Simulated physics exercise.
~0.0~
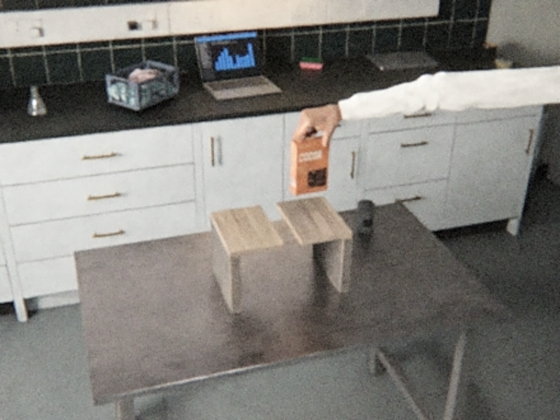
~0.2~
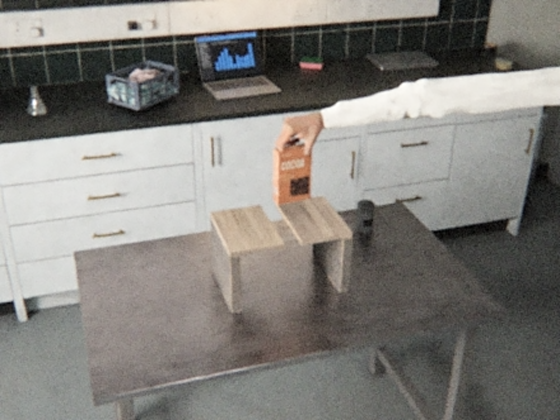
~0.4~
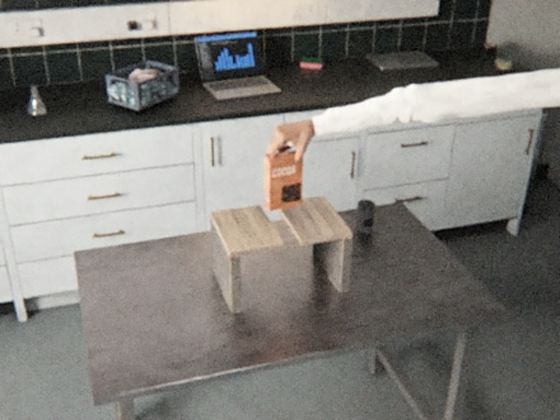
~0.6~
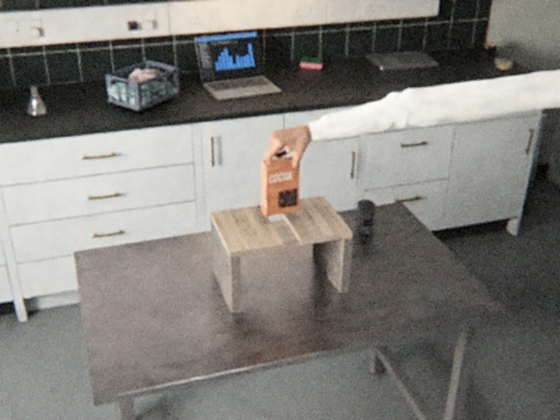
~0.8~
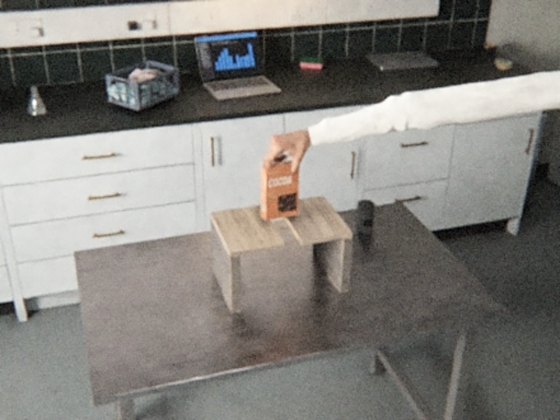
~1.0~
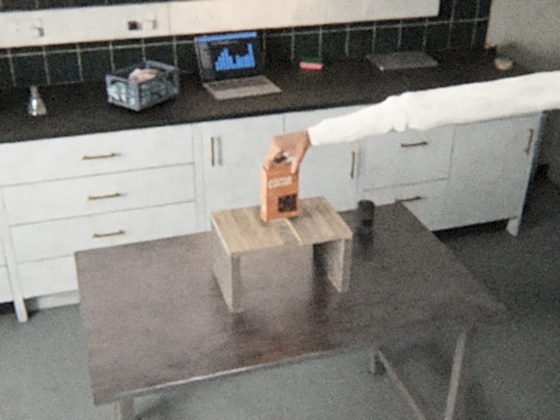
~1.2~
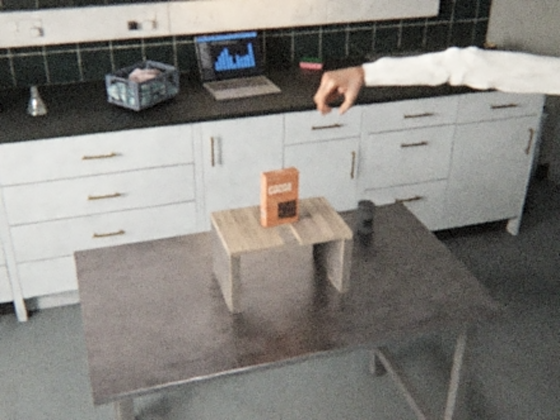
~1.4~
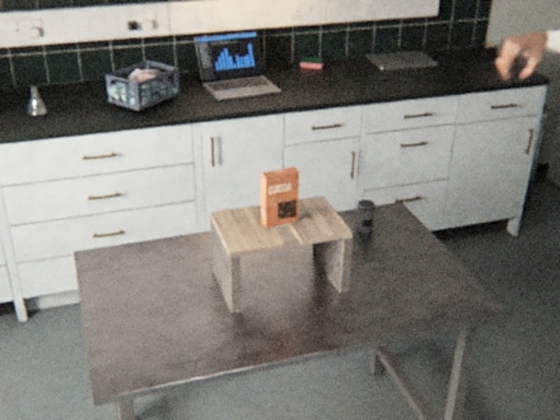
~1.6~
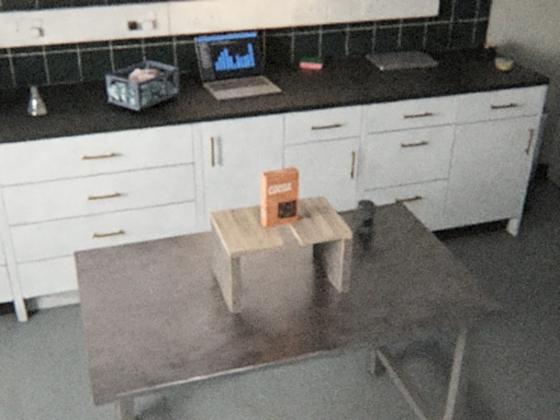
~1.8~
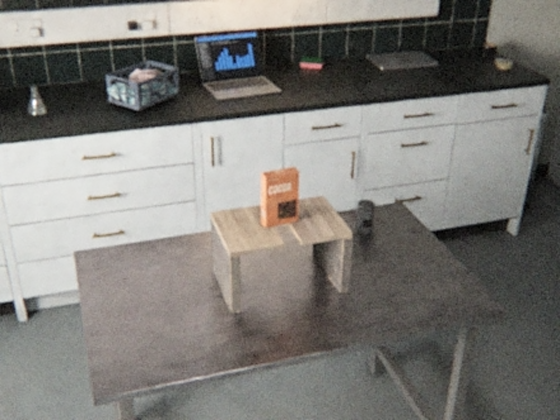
On a dark table in front of a long counter, a hand lowered an orange packet down and to the left onto two wooden ledges with a slot between them, then let go and drew back, and the packet stayed upright on top.
